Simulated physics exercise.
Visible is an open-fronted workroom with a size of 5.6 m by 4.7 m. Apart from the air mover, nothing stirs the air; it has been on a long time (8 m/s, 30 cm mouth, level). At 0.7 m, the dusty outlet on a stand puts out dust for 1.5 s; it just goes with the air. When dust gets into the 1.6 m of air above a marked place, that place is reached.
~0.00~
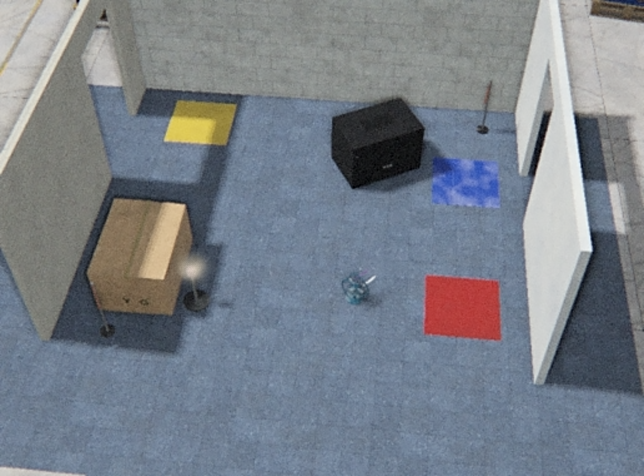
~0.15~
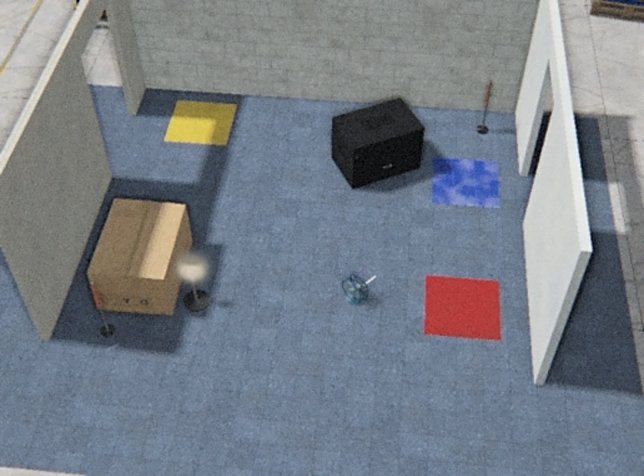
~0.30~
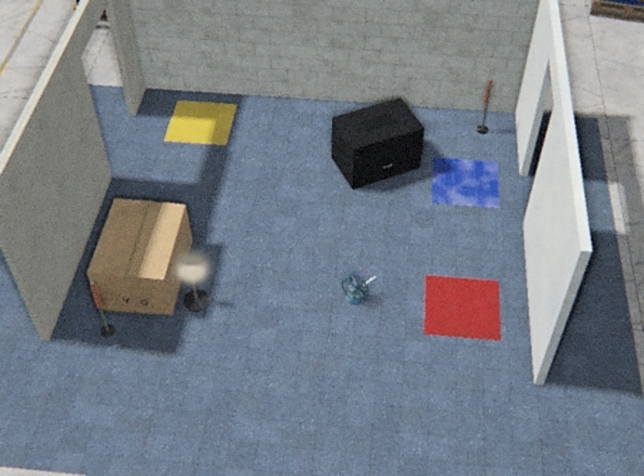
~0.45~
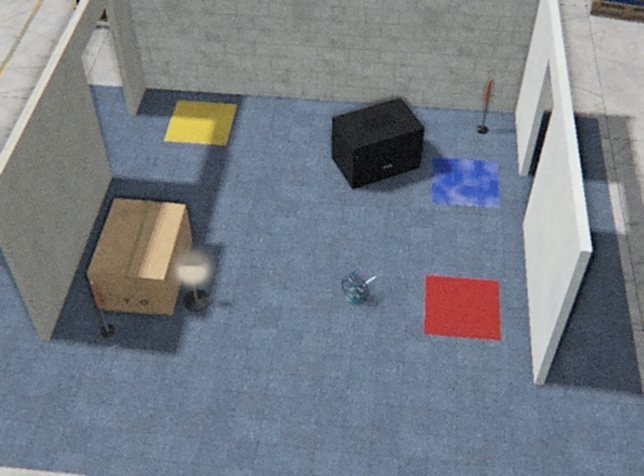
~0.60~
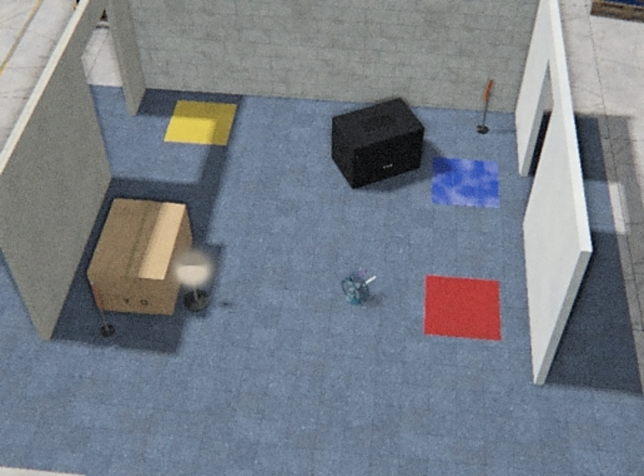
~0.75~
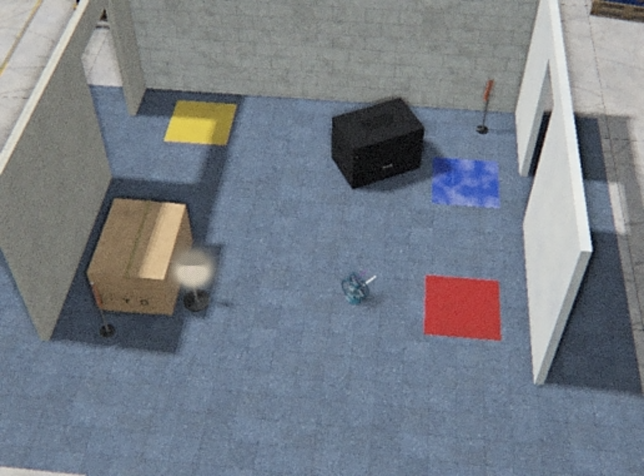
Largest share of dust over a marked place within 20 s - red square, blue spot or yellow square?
It is the blue one.
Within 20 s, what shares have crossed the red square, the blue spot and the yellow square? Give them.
0 % red, 50 % blue, 2 % yellow, roughly.
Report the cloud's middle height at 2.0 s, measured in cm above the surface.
I'd put it at around 60 cm up.
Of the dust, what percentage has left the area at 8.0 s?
About 0 per cent.
By 2.0 s, 0 % is gone from the area; 0 % has passed over the blue spot, 0 % over the red square and 0 % over the yellow square, and the middle of the rest is near (195, 269).
By 4.0 s, 0 % is gone from the area; 0 % has passed over the blue spot, 0 % over the red square and 0 % over the yellow square, and the middle of the rest is near (202, 272).
By 8.0 s, 0 % is gone from the area; 0 % has passed over the blue spot, 0 % over the red square and 0 % over the yellow square, and the middle of the rest is near (218, 274).
By 20.0 s, 40 % is gone from the area; 53 % has passed over the blue spot, 0 % over the red square and 2 % over the yellow square, and the middle of the rest is near (255, 256).
